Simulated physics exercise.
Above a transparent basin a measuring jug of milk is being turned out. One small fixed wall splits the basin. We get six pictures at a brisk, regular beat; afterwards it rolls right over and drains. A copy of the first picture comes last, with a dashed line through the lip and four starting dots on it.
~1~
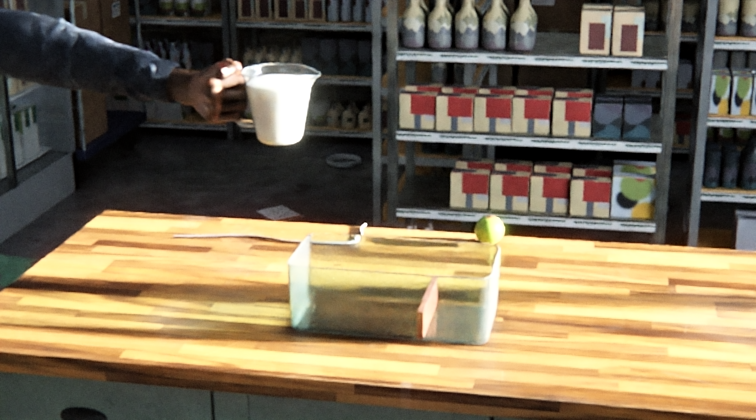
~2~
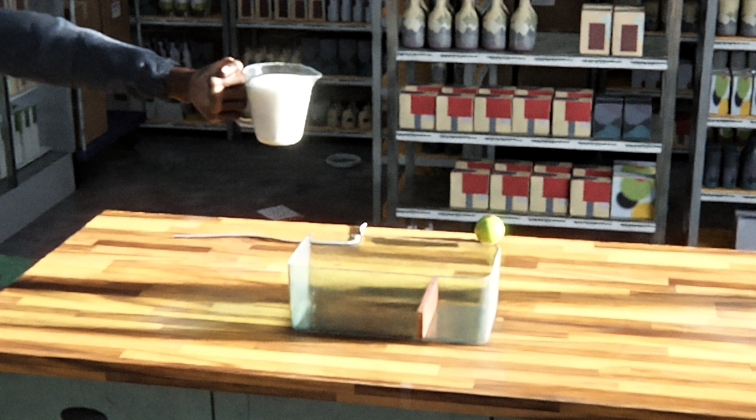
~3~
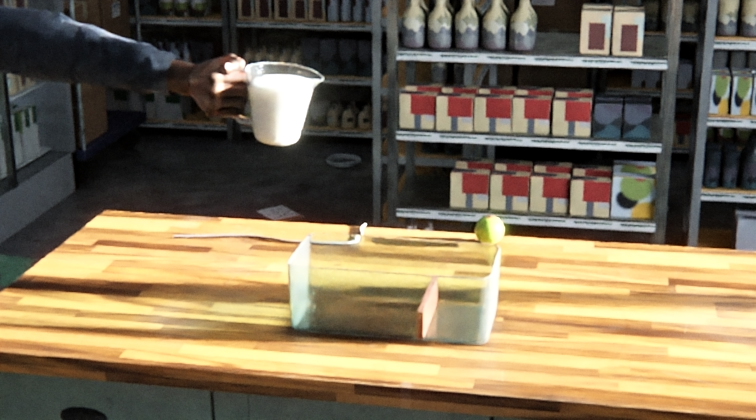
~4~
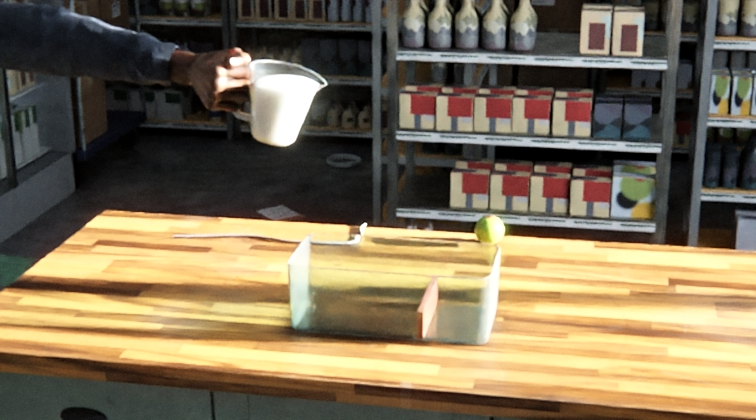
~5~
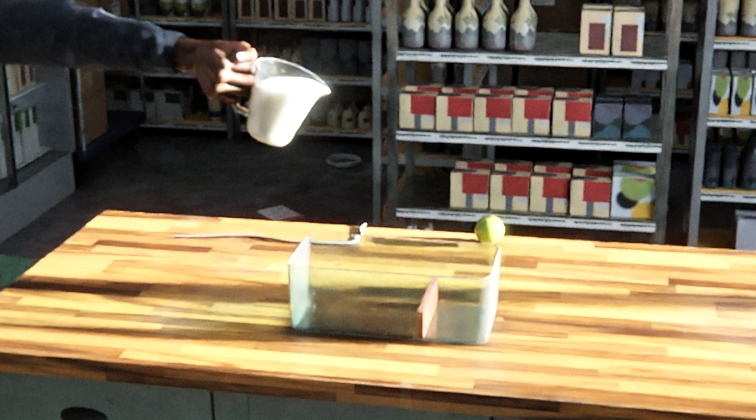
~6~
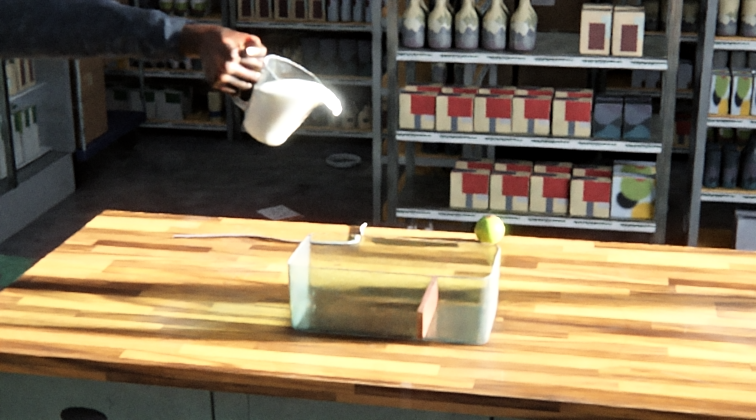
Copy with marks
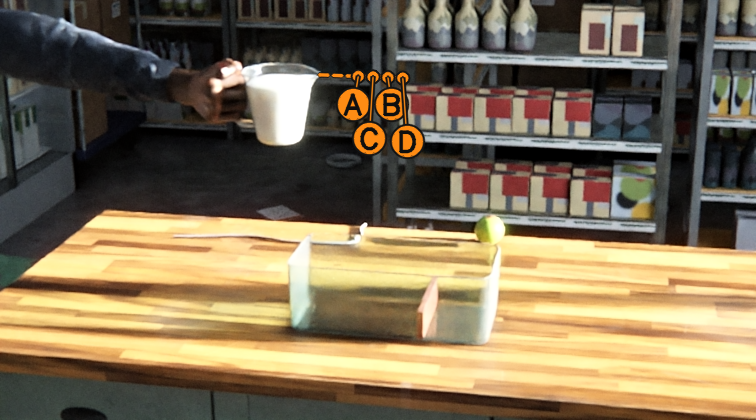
A hand tilts a jug of milk rightward above a clear basin until milk crosses the lip.
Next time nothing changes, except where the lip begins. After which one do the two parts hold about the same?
The answer is place C.
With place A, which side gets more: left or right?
The left side.
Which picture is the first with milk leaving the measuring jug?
In picture 6.
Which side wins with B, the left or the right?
The right side.
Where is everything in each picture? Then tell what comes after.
In the first picture, upright, lip at (319, 74); basin from (292, 328) to (488, 344); top of the wall at (428, 294); nothing has left yet.
In the second picture, upright, lip at (320, 75); nothing has left yet.
In the third picture, tipped about 6°, lip at (322, 79); nothing has left yet.
In the fourth picture, tipped about 12°, lip at (325, 84); nothing has left yet.
In the fifth picture, tipped about 21°, lip at (328, 92); nothing has left yet.
In the sixth picture, tipped about 32°, lip at (330, 102); milk is over the lip, down to (337, 112).
In orange, A at (358, 76); B at (387, 77); C at (373, 76); D at (402, 78).
With A, about 78 % ends left of the wall and 15 % right of it; 7 % is lost outside.
With B, about 24 % ends left of the wall and 72 % right of it; 3 % is lost outside.
With C, about 50 % ends left of the wall and 47 % right of it; 3 % is lost outside.
With D, about 19 % ends left of the wall and 75 % right of it; 6 % is lost outside.
